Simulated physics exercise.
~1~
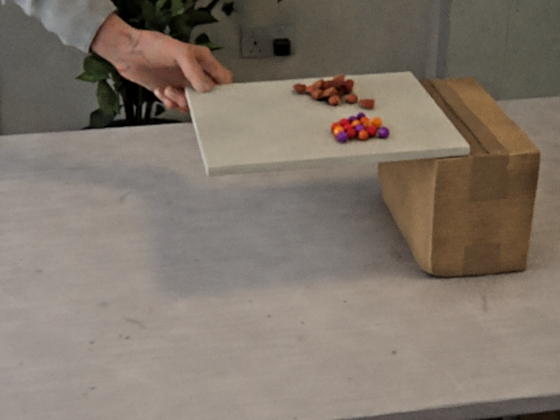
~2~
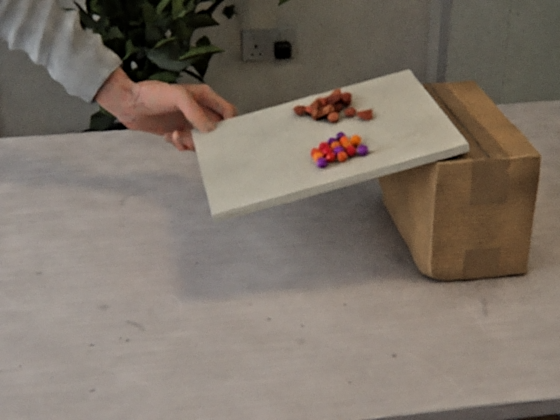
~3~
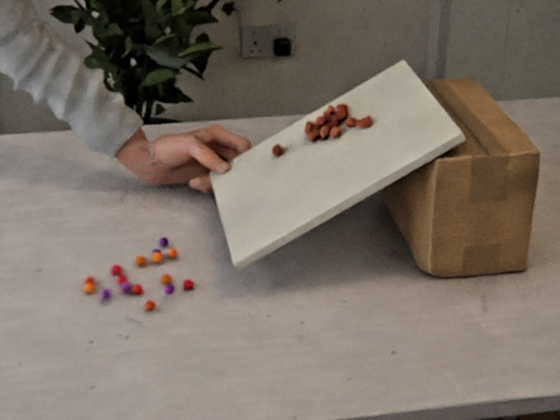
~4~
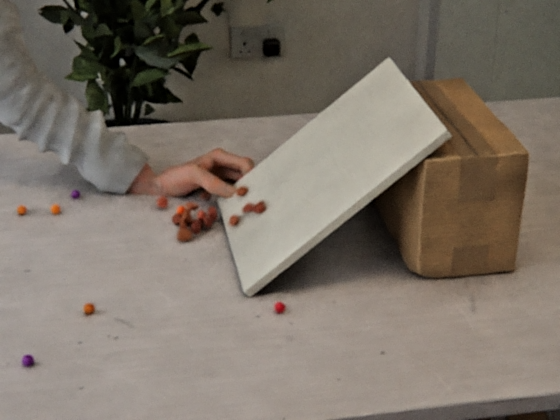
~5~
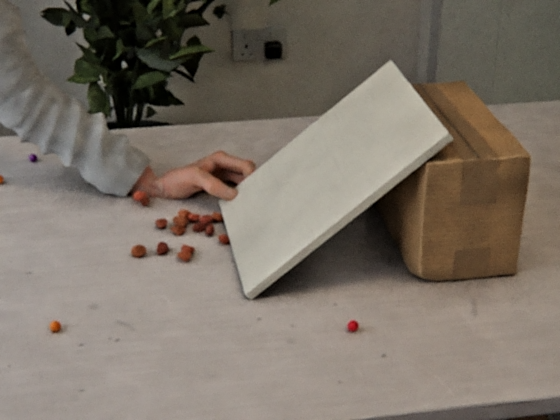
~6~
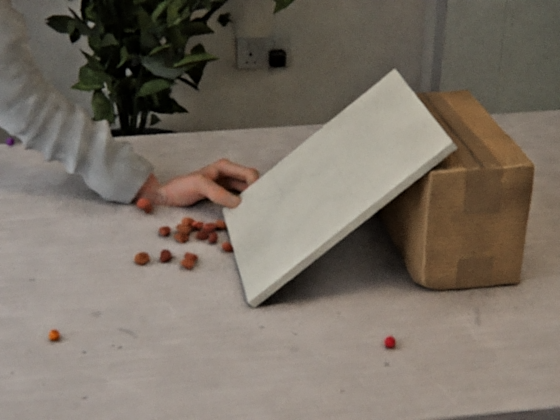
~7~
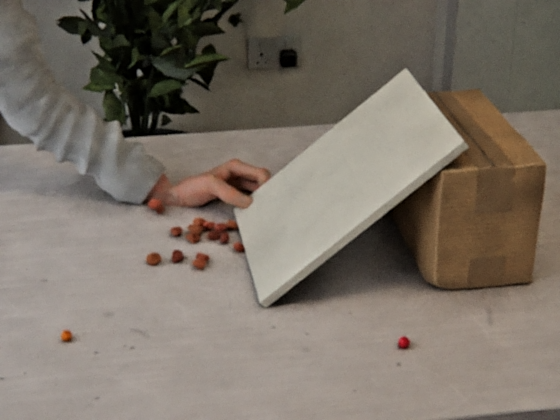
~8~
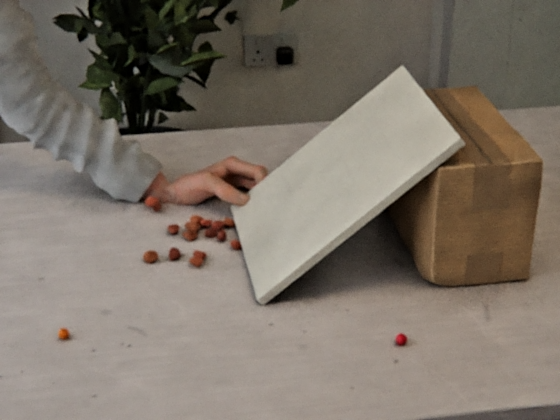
A pale board spans from a hand at the left to a brown cardboard box at the right, on a grey table seen from the front and slightly above, with a leafy plant behind. Red, orange and purple beads lie on its near part and reddish-brown pieces on its far part. The hand lowers its end, and the beads leave first, scattering leftward across the table. As the board steepens, the brown pieces slide down and gather by the hand. Finally the board rests steeply against the box, the brown pieces near its foot, with most beads out of sight.
